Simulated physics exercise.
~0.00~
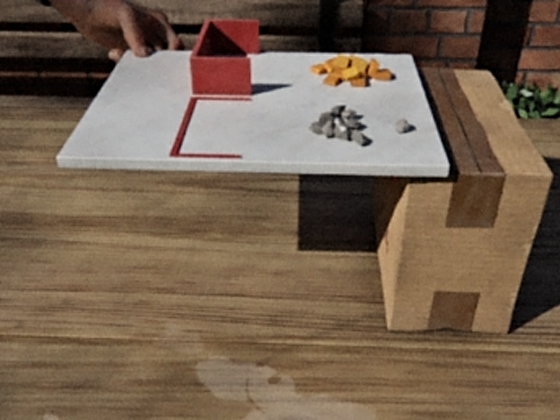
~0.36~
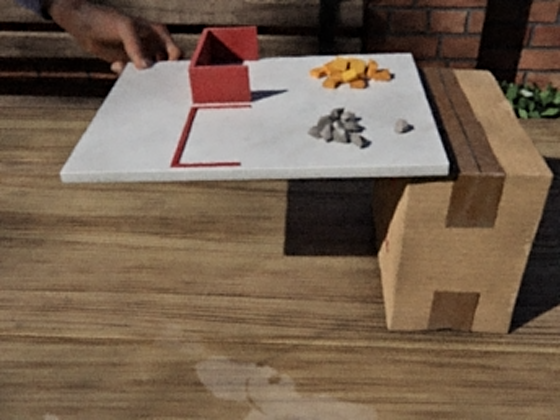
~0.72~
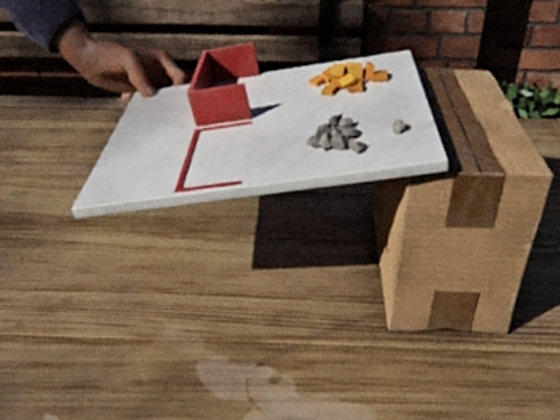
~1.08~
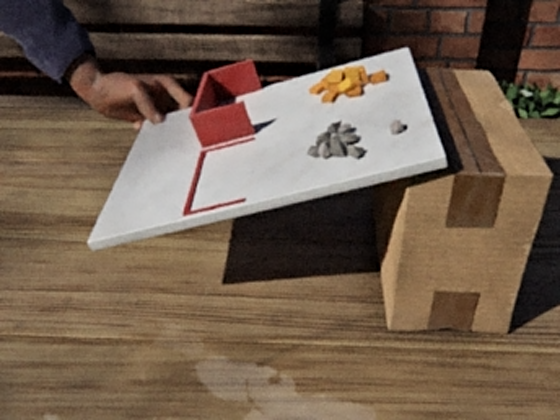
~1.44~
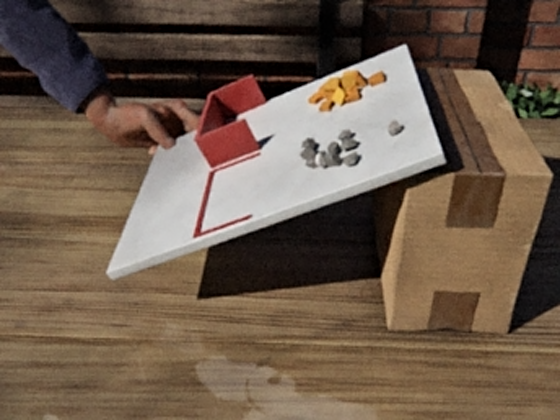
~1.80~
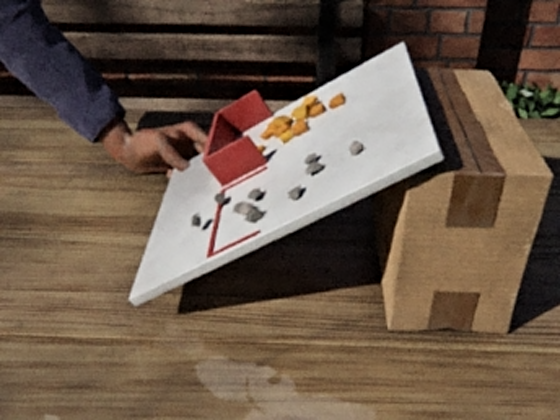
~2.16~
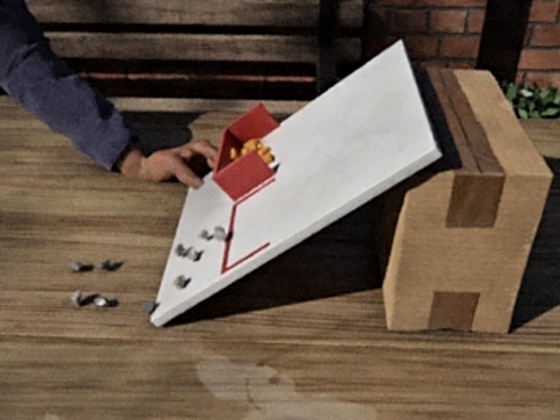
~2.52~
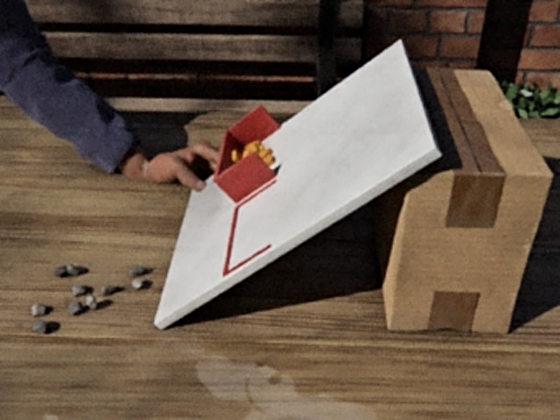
A hand lowered one end of a white board propped on a cardboard box until it rested on the table, and the gray pebbles slid past a thin red strip onto the wood while the orange pieces ended up caught in a red bin.
